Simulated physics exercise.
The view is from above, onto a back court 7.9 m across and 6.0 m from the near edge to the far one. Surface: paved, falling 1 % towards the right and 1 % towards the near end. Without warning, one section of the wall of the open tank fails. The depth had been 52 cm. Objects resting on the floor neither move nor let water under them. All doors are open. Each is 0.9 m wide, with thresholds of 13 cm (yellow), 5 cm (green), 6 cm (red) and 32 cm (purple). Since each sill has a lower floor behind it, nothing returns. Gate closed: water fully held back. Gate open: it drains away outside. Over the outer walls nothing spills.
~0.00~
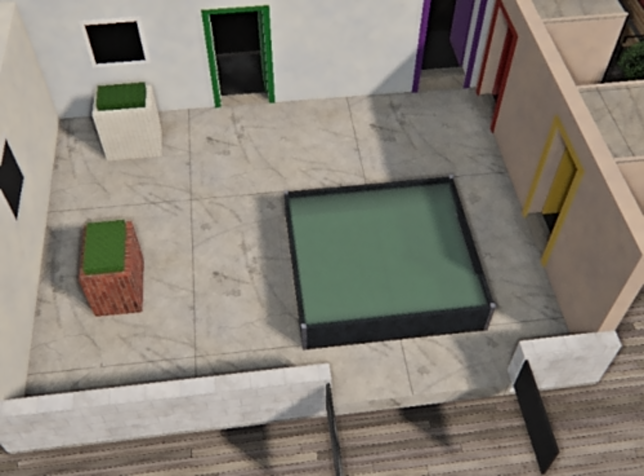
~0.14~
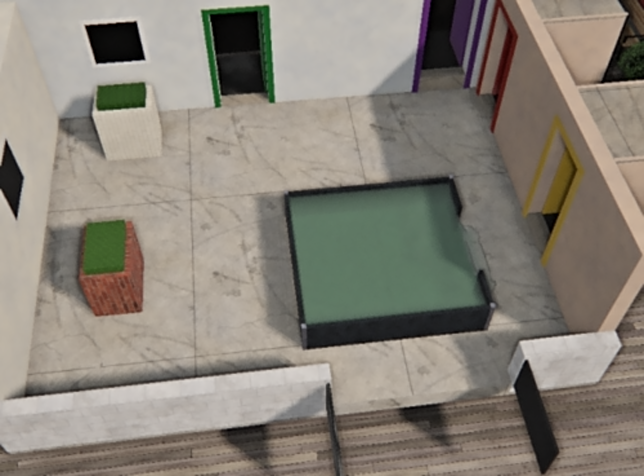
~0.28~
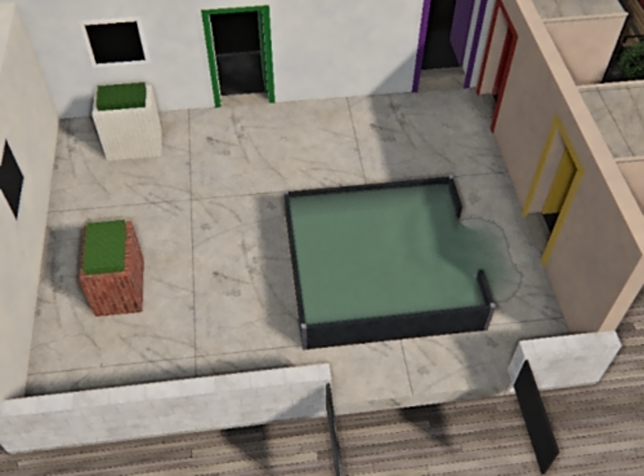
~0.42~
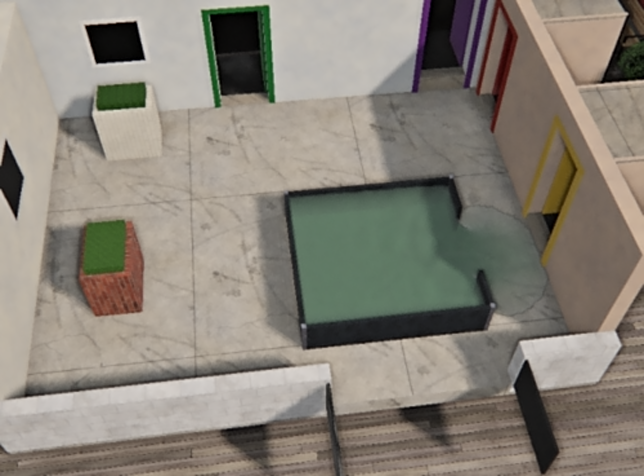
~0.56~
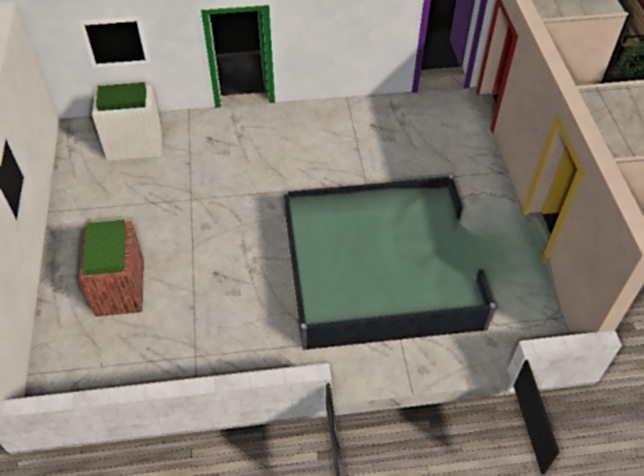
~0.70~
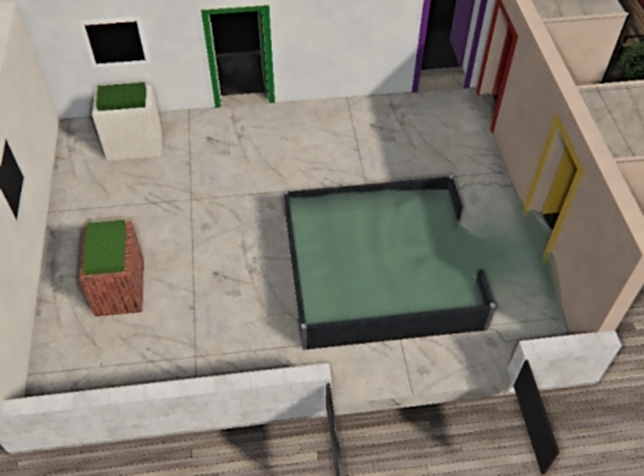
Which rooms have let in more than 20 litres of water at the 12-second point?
The room behind the yellow door is above 20 litres; the room behind the green door is at or below 20 litres; the room behind the red door is above 20 litres; the room behind the purple door is at or below 20 litres.
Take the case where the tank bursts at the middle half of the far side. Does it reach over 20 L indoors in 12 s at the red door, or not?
At the red door the limit is exceeded.
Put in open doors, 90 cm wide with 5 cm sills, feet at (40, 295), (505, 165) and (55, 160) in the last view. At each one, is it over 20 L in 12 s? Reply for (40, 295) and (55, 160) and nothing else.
Well, the first is shy of the mark and the second is shy of the mark.
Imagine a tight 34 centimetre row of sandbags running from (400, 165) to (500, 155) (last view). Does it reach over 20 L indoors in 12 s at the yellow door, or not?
Compared to the limit, yellow goes beyond.
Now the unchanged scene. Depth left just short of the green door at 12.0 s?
Roughly 1.5 centimetres.
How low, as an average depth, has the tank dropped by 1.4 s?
The average depth is around 41 cm.
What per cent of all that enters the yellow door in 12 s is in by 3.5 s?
Some 70 per cent by then.
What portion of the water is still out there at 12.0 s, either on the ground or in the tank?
Some 64 out of every hundred parts.
After 1.4 s water covers 10 % of the floor and is deepest (39 cm) near (537, 270); yellow door 37 cm at the sill, 115 L in, green door not reached, red door not reached, purple door not reached.
After 2.2 s water covers 20 % of the floor and is deepest (38 cm) near (537, 270); yellow door 38 cm at the sill, 257 L in, green door not reached, red door 4 cm at the sill, 0 L in, purple door not reached.
After 3.5 s water covers 30 % of the floor and is deepest (30 cm) near (567, 351); yellow door 29 cm at the sill, 442 L in, green door not reached, red door 4 cm at the sill, 0 L in, purple door 16 cm at the sill, 0 L in.
After 7.0 s water covers 70 % of the floor and is deepest (21 cm) near (571, 361); yellow door 20 cm at the sill, 617 L in, green door 2 cm at the sill, 0 L in, red door 7 cm at the sill, 27 L in, purple door 12 cm at the sill, 0 L in.
After 12.0 s water covers 90 % of the floor and is deepest (14 cm) near (571, 361); yellow door 12 cm at the sill, 649 L in, green door 2 cm at the sill, 0 L in, red door 9 cm at the sill, 63 L in, purple door 8 cm at the sill, 0 L in.
